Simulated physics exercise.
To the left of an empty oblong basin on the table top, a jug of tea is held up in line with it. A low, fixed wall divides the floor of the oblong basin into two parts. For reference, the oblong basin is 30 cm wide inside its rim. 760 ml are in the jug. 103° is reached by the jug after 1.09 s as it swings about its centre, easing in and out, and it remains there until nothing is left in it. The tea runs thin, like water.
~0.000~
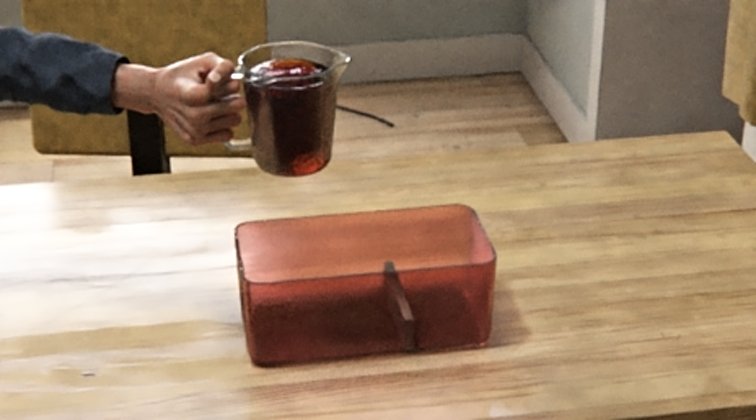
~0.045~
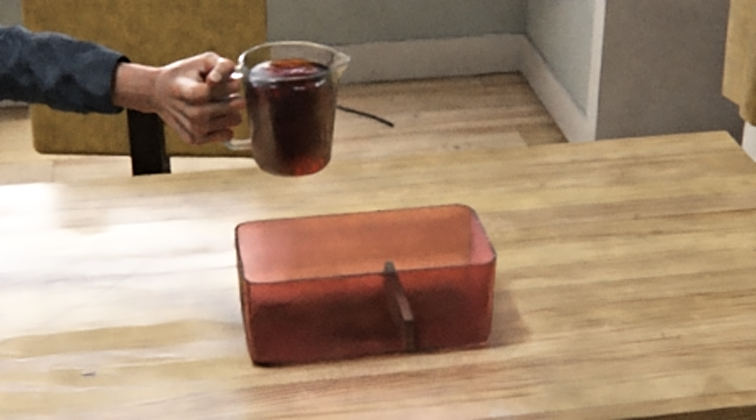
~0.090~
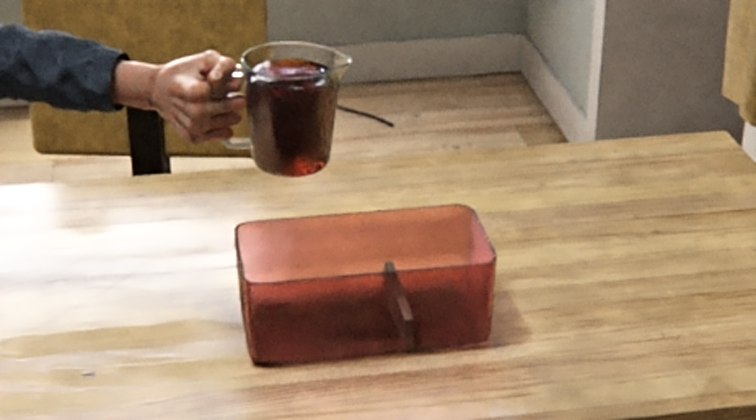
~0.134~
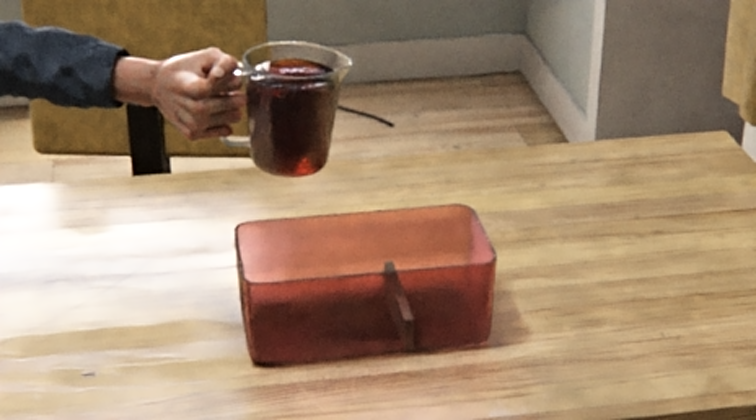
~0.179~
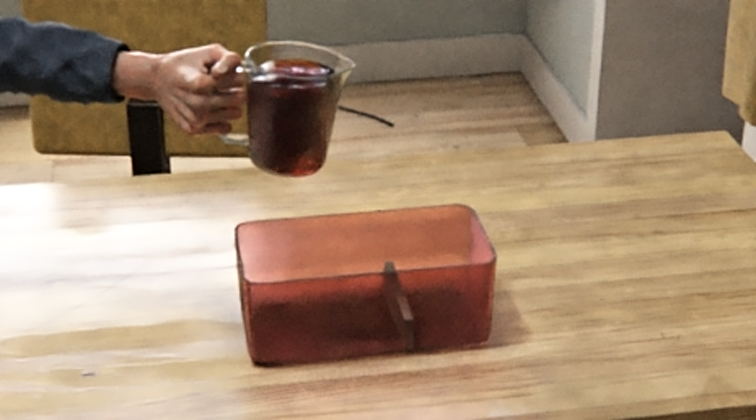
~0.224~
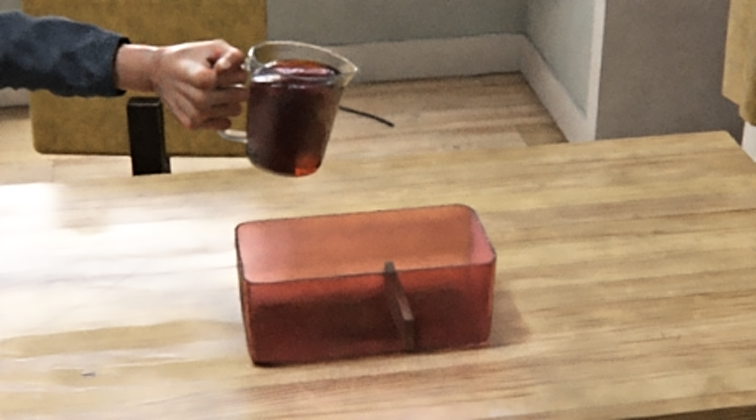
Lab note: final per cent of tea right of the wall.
Approx. 78 %.
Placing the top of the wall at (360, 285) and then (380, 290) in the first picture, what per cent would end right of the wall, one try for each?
First 95, then 90 per cent.
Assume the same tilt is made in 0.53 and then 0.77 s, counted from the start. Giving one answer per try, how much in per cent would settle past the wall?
Roughly 80 per cent the first time and 80 per cent the second.
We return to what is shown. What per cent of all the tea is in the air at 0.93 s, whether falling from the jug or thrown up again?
In-air share: About 26 %.
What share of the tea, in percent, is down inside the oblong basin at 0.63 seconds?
Roughly 3 percent.
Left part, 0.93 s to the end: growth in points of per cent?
Around 18 in a hundred.
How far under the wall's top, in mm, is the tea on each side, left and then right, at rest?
For the left, around 38 mm; for the right, around 2 mm.
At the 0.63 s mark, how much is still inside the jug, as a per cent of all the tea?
I'd estimate some 80 % remains.
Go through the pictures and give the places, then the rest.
Tilt 0°; pouring edge (350, 57); surface from (244, 77) to (336, 71); the oblong basin's rim runs from (239, 254) to (484, 233); the wall's top is at (398, 290), in the first frame.
Tilt 0°; pouring edge (350, 58); surface from (245, 76) to (336, 71), in the second frame.
Tilt 2°; pouring edge (352, 59); surface from (246, 76) to (336, 71), in the third frame.
Tilt 4°; pouring edge (353, 61); surface from (247, 75) to (338, 72), in the fourth frame.
Tilt 7°; pouring edge (356, 64); surface from (250, 75) to (341, 73), in the fifth frame.
Tilt 10°; pouring edge (359, 68); surface from (251, 77) to (344, 73), in the sixth frame.
By 0.63 s the tilt is 65° and 81 per cent is still to pour, 0 is left of the wall and 2 right of it.
By 0.93 s the tilt is 98° and 29 per cent is still to pour, 2 is left of the wall and 44 right of it.
By 1.25 s the tilt is 103° and 2 per cent is still to pour, 14 is left of the wall and 78 right of it.
By 1.59 s the tilt is 103° and 0 per cent is still to pour, 19 is left of the wall and 78 right of it.
At rest 19 per cent lies left of the wall, 78 right of it and 3 outside.
